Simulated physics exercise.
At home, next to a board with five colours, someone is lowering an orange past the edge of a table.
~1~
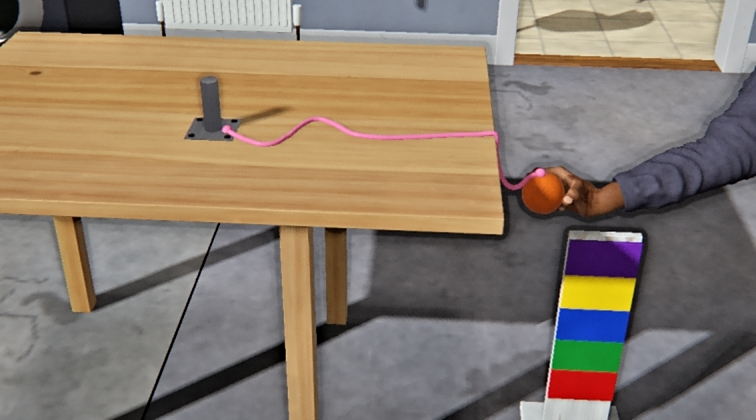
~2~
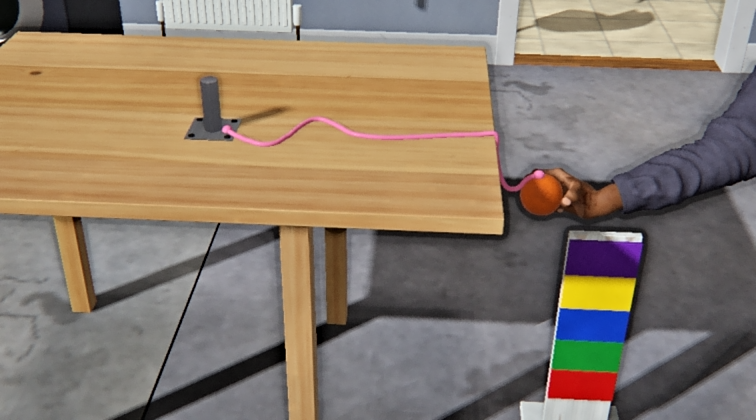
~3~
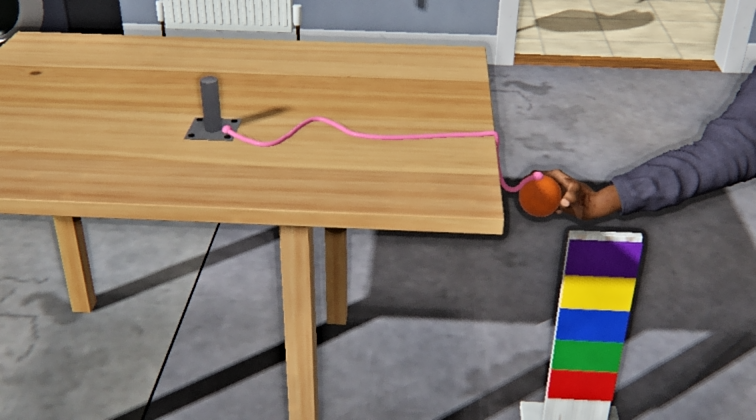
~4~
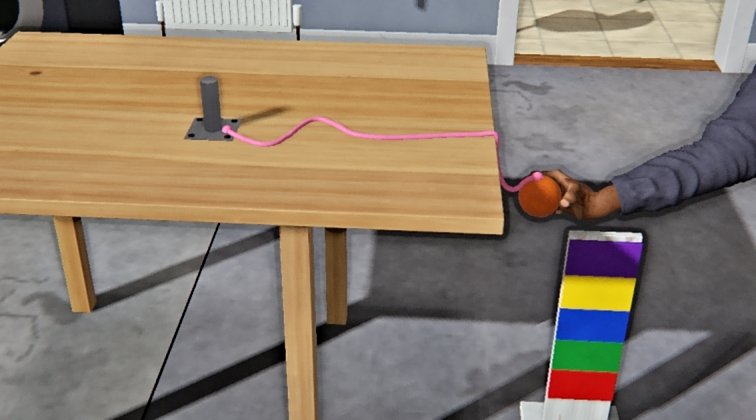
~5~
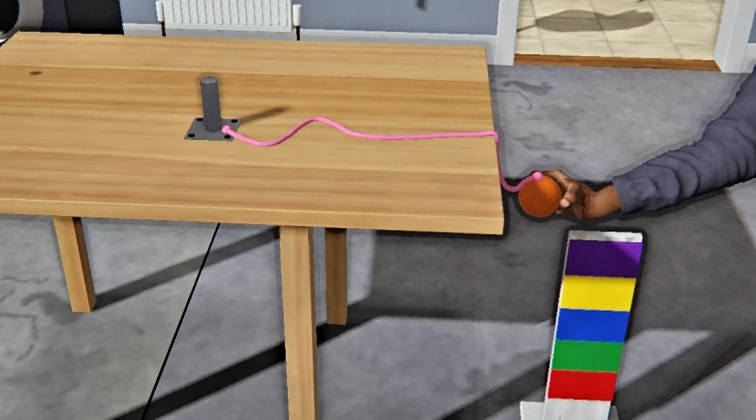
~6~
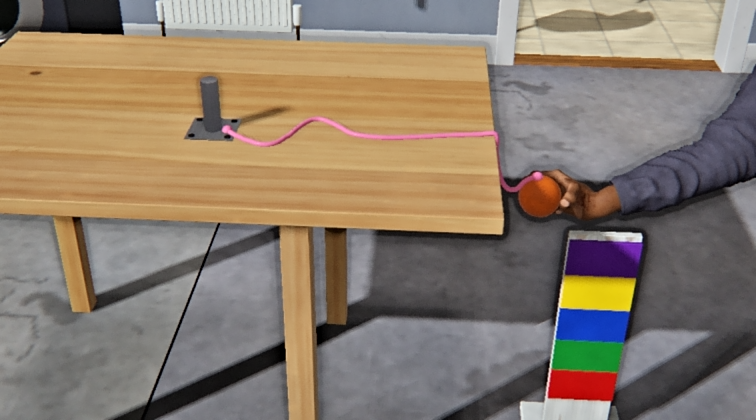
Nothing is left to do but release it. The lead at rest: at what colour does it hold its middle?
The colour is yellow.
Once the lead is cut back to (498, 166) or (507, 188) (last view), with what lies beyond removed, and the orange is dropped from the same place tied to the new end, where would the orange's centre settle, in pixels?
It would end up close to (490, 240), then close to (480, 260).
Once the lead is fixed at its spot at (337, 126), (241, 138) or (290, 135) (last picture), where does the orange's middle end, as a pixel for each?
Approximately (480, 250), (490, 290) and (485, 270), respectively.
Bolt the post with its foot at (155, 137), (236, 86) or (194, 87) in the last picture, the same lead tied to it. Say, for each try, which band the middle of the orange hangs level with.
Purple; yellow; purple.
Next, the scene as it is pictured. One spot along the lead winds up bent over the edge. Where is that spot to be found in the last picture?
Around (439, 136).
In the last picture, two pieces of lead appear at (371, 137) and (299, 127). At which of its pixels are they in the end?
First near (428, 136), second near (333, 133).
Early on, orange near (471, 274); level with yellow.
Midway, orange near (511, 290); level with yellow.
Finally, orange near (493, 291); level with yellow. Its centre hangs level with the yellow band.
